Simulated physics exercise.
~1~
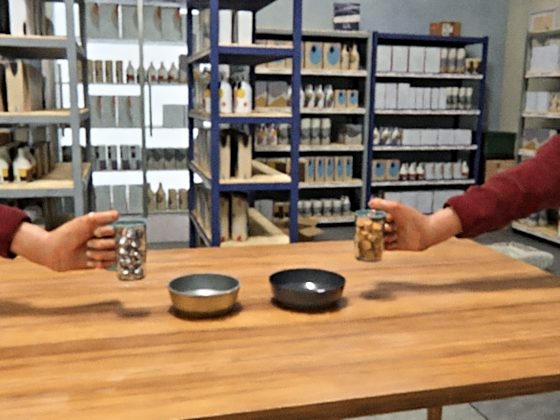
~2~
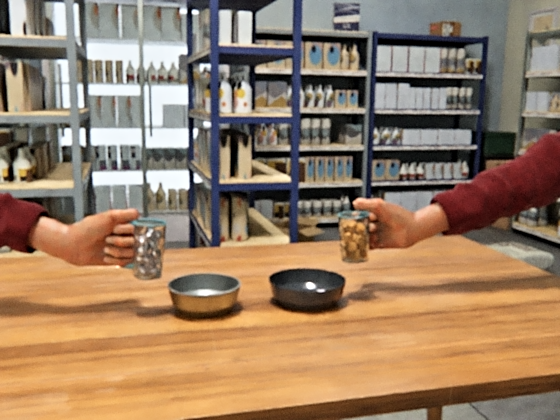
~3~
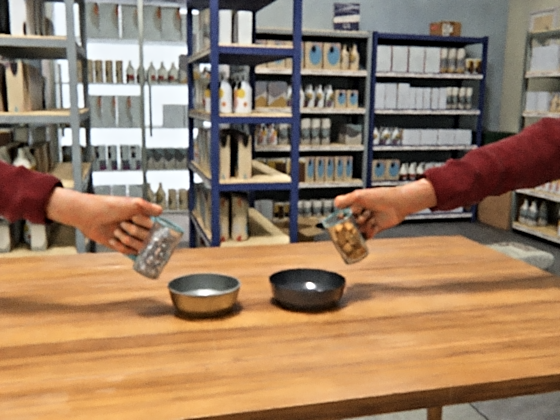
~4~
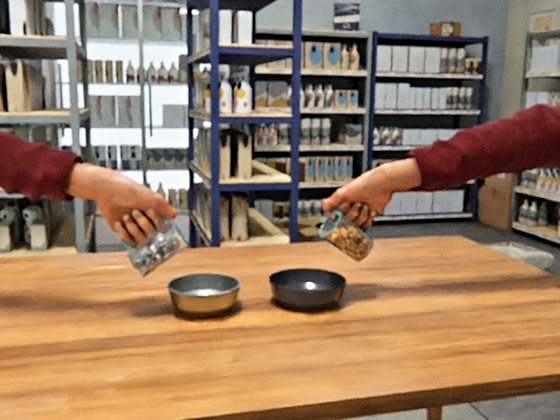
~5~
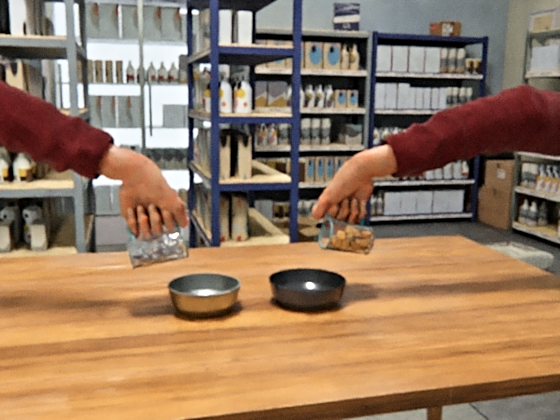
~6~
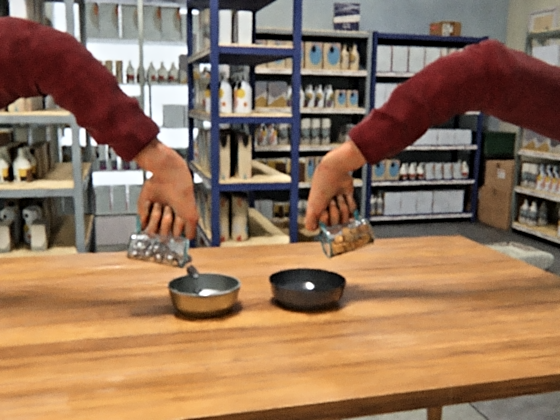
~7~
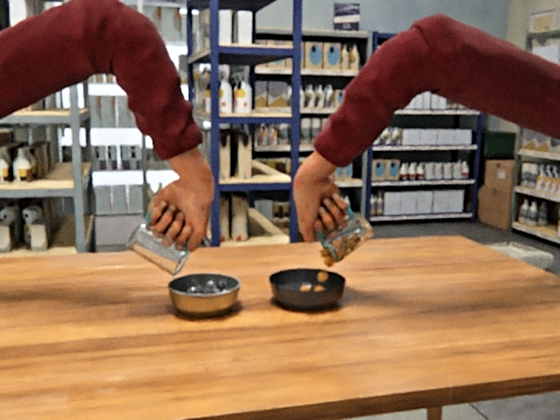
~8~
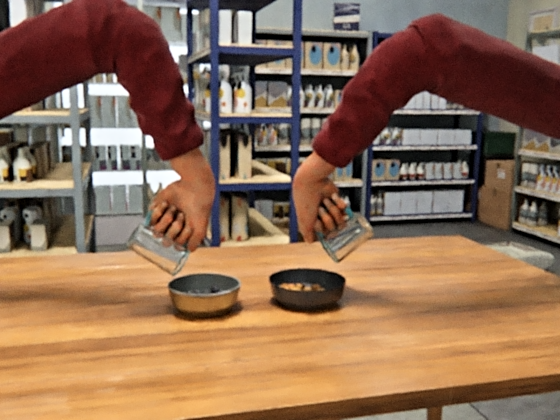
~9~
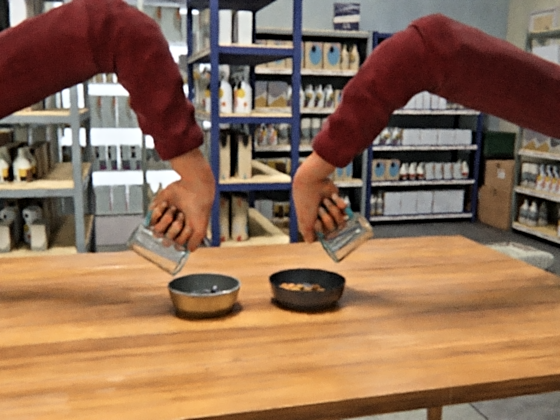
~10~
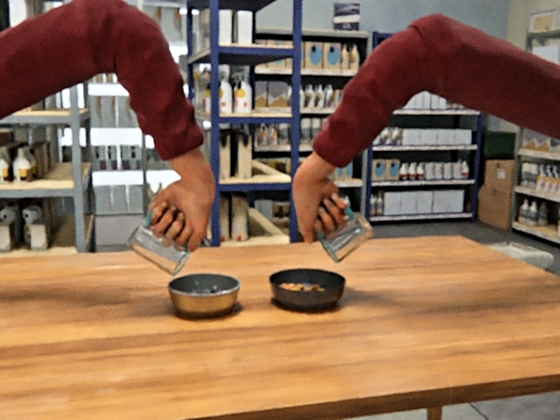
Storeroom table with two hands tipping glass jars, left emptying silvery pieces first, right tan ones, all landing in two bowls.
